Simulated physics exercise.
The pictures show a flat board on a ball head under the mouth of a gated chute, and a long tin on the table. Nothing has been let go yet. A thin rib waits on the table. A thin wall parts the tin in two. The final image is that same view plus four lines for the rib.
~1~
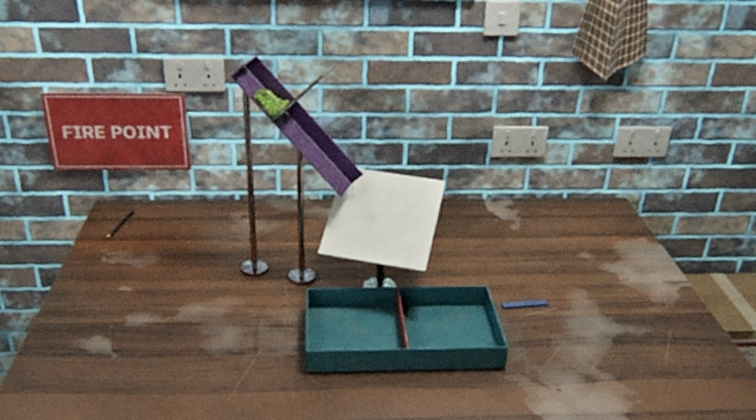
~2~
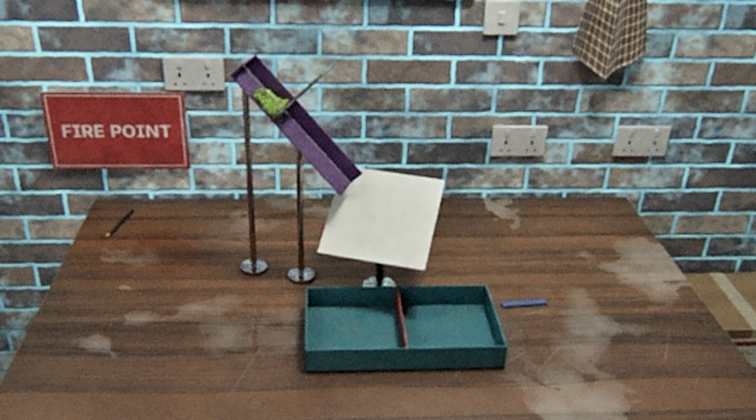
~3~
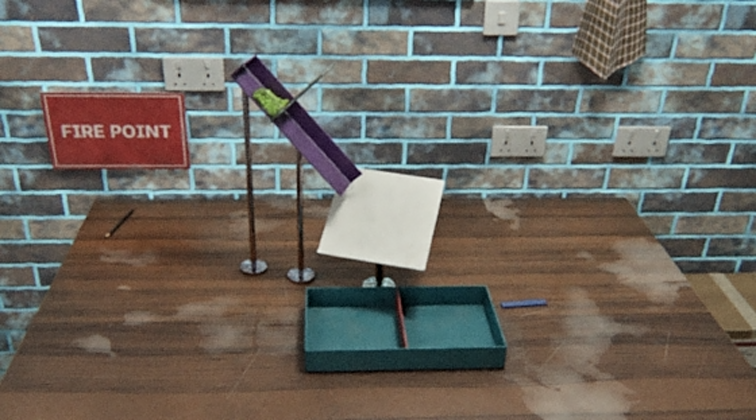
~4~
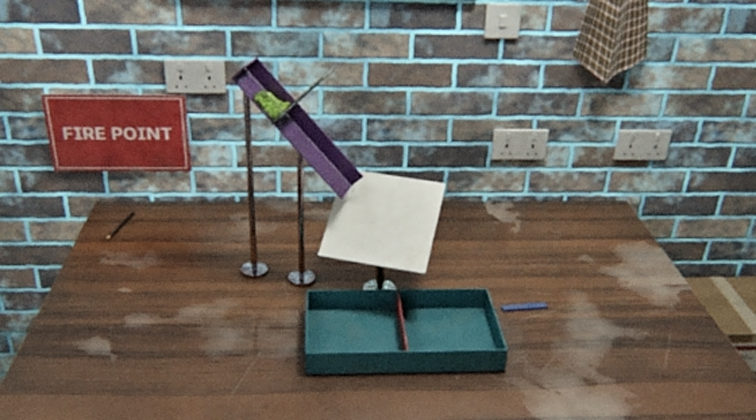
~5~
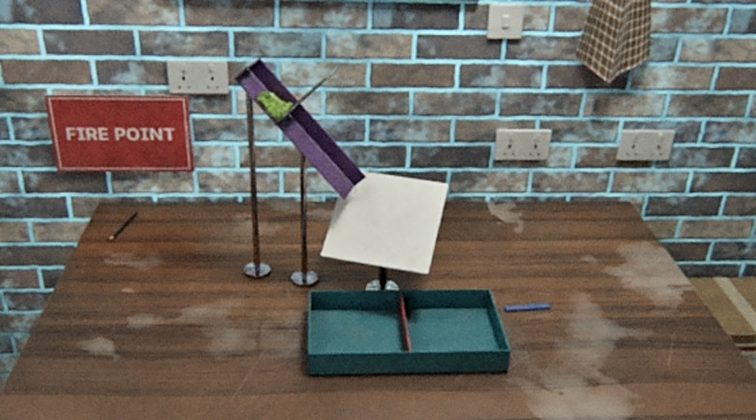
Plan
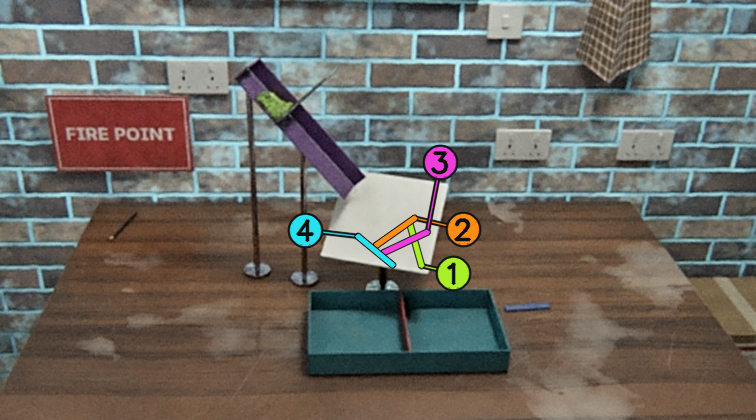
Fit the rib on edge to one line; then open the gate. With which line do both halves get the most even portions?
1 works best here.
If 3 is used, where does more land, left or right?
The left half.
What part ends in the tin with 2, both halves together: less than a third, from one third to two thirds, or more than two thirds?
Line 2 gives more than two thirds.
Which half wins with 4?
The right half.
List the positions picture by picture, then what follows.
The first picture shows load behind the gate (274, 104), dried peas; lip of the chute (347, 191), sloping fairly steeply.
The second picture shows middle of the board (382, 216), tilted fairly steeply; middle of its low edge (370, 261); of its high edge (393, 173).
The third picture shows front corners of the tin (306, 350) and (507, 347); front end of its middle wall (407, 348).
The fourth picture shows middle of the load (274, 106); lip (347, 193).
The fifth picture shows middle of the load (277, 106); lip (349, 193).
On the marked copy, line 1 from (409, 223) to (421, 265); line 2 from (414, 218) to (376, 245); line 3 from (427, 232) to (383, 252); line 4 from (357, 236) to (392, 265).
Choosing 1, of what is caught, roughly half in the left half, roughly half in the right.
Choosing 2, of what is caught, almost all in the left half, just a few in the right.
Choosing 3, of what is caught, almost all in the left half, just a few in the right.
Choosing 4, of what is caught, about a tenth in the left half, almost all in the right.
